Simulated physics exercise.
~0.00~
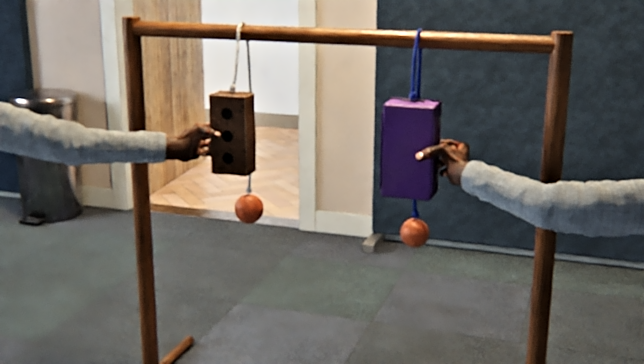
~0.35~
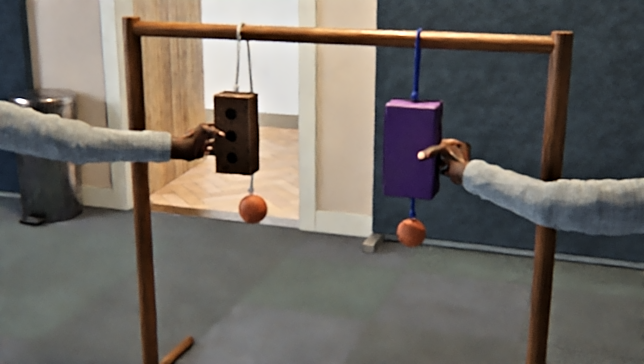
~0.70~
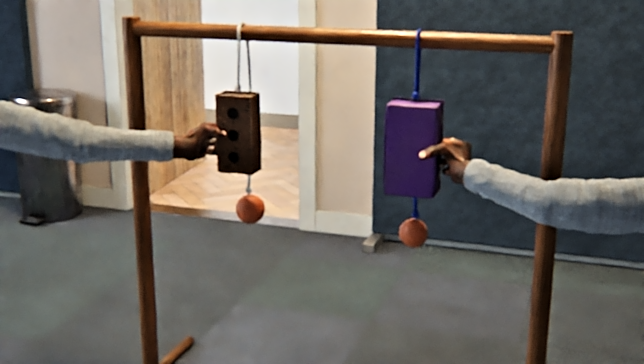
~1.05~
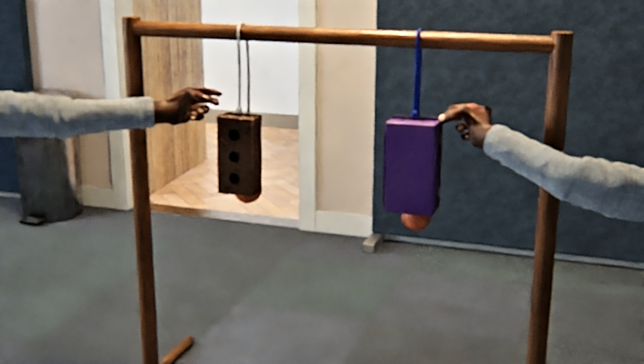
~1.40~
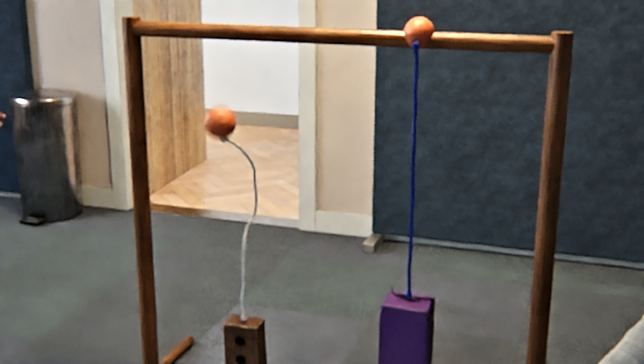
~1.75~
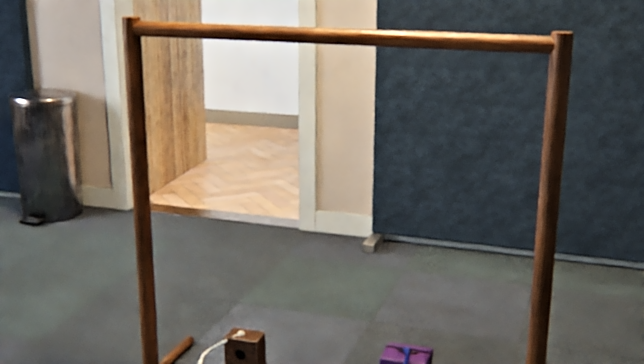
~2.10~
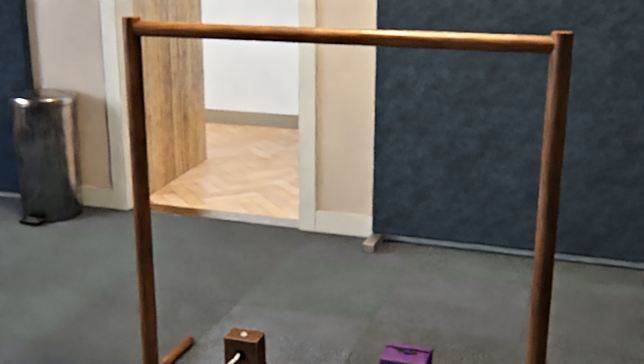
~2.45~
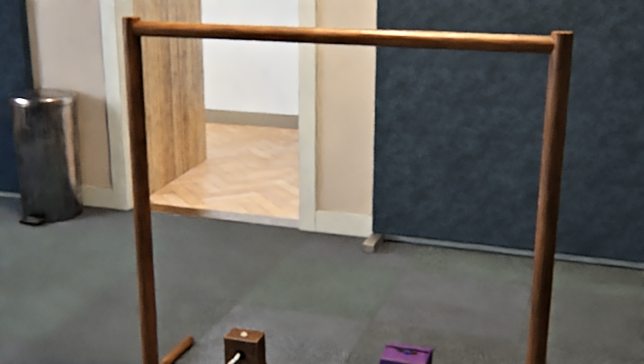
Two hands release a brick and a purple case hung from a rail, and both drop to the floor.
